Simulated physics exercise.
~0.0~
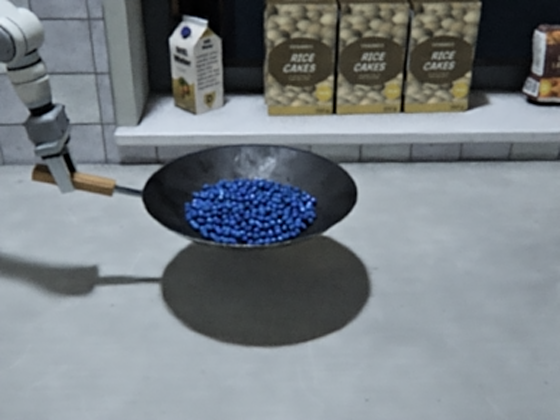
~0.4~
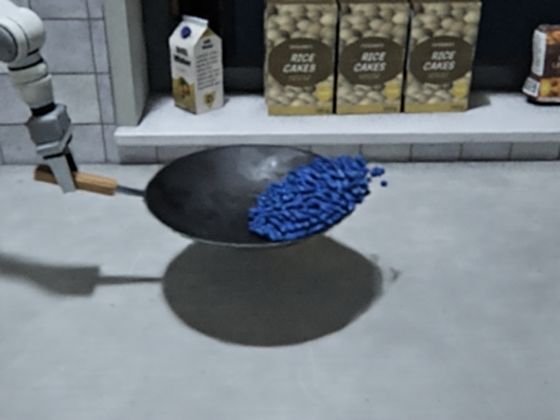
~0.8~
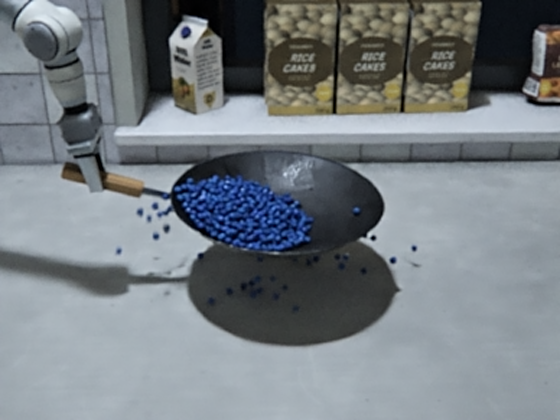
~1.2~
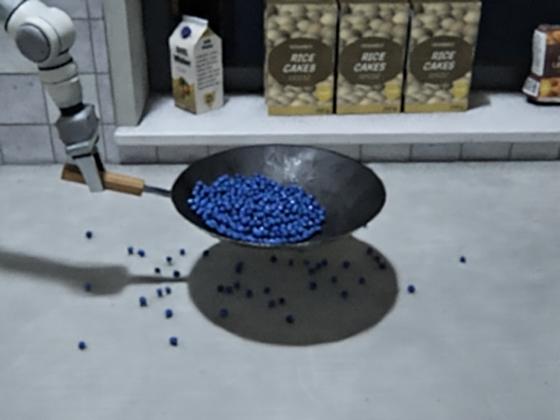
In this clip, a robot gripper holds a wok of blue beads above a gray surface as the beads surge right, then left when the wok shifts slightly right, some spilling out. Most settle back in the wok, while scattered beads lie on the surface below.
